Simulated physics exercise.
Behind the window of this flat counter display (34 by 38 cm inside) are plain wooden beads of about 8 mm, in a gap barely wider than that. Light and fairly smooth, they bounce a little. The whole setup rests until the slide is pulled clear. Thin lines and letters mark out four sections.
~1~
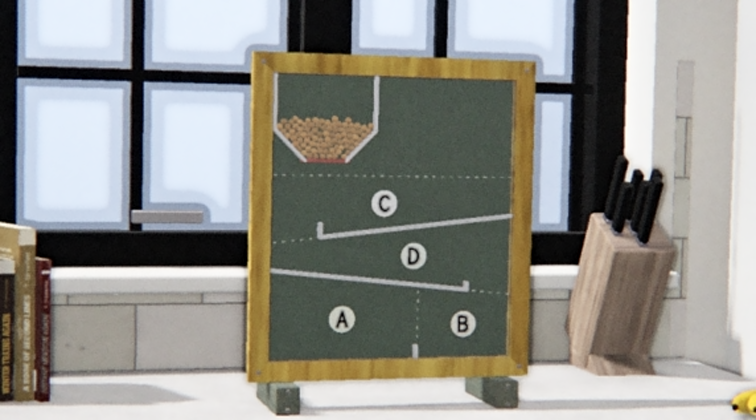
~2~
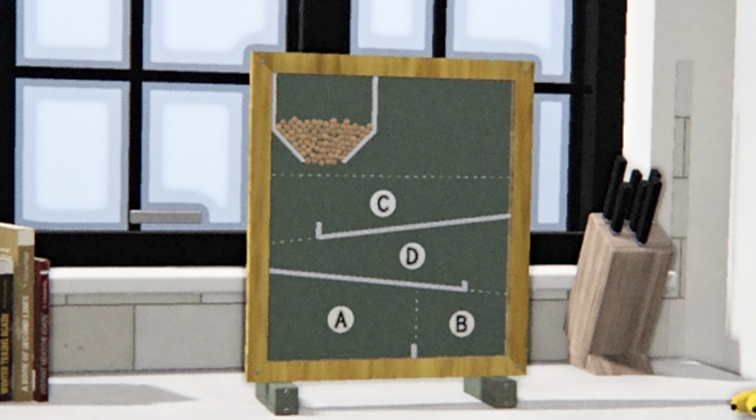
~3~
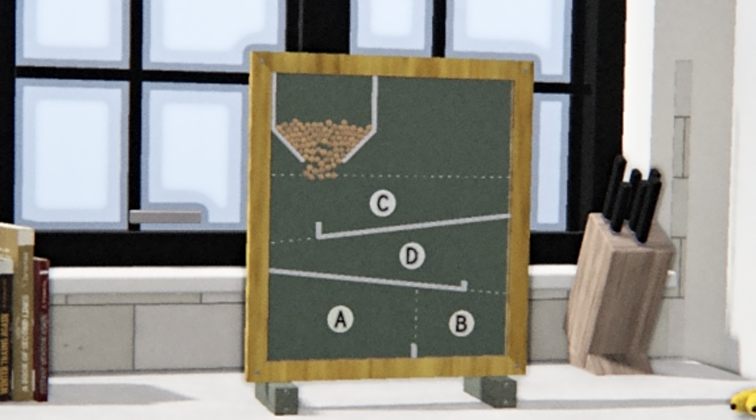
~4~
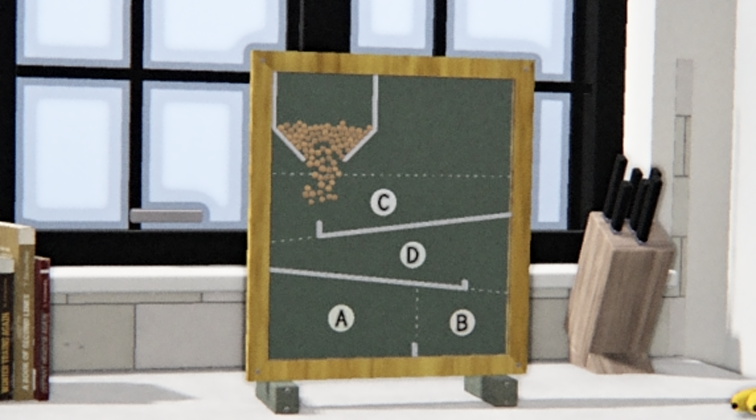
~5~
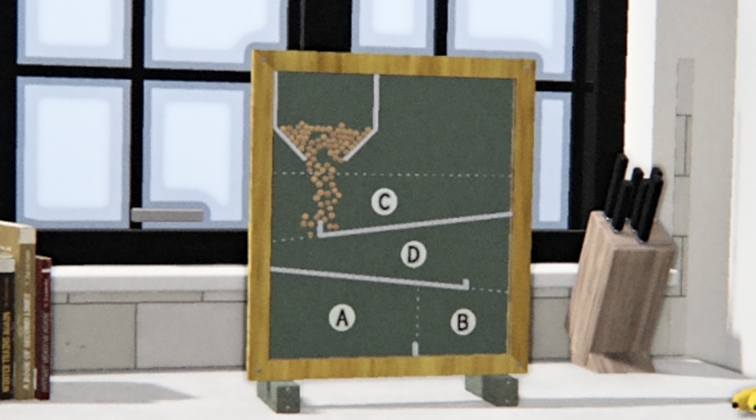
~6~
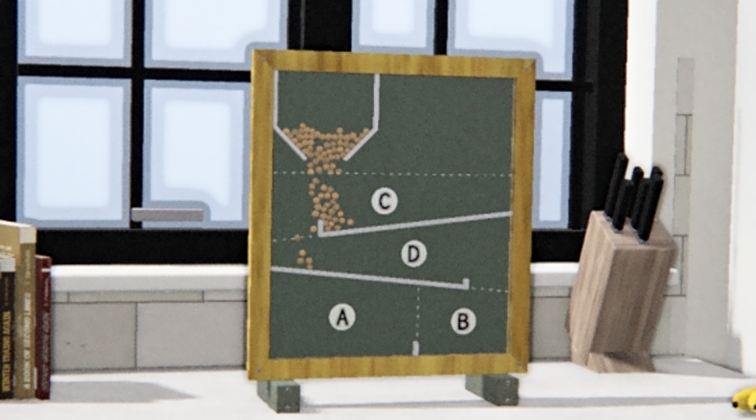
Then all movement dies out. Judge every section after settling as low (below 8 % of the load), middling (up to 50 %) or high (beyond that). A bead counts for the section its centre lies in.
Judged at rest: A low; B low; C middling; D high.
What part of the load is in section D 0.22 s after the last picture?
It comes to close to 50 percent.
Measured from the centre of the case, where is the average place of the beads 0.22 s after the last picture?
About 9 cm left and 3 cm below.
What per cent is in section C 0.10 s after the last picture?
The share there is around 55 percent.
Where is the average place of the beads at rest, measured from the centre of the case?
About 6 cm left and 4 cm below.
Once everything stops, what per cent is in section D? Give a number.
Some 60 percent.
Then, 0.10 s later than the last picture, the beads' middle is 10 cm left of and level with the centre; C 55 %, D 25 %.
Then, 0.22 s later than the last picture, the beads' middle is 9 cm left of and 3 cm below the centre; C 50 %, D 50 %.
Then, 0.45 s later than the last picture, the beads' middle is 8 cm left of and 4 cm below the centre; C 40 %, D 60 %.
At rest 1.9 s after the last picture, A 0 %, B 0 %, C 40 %, D 60 %.
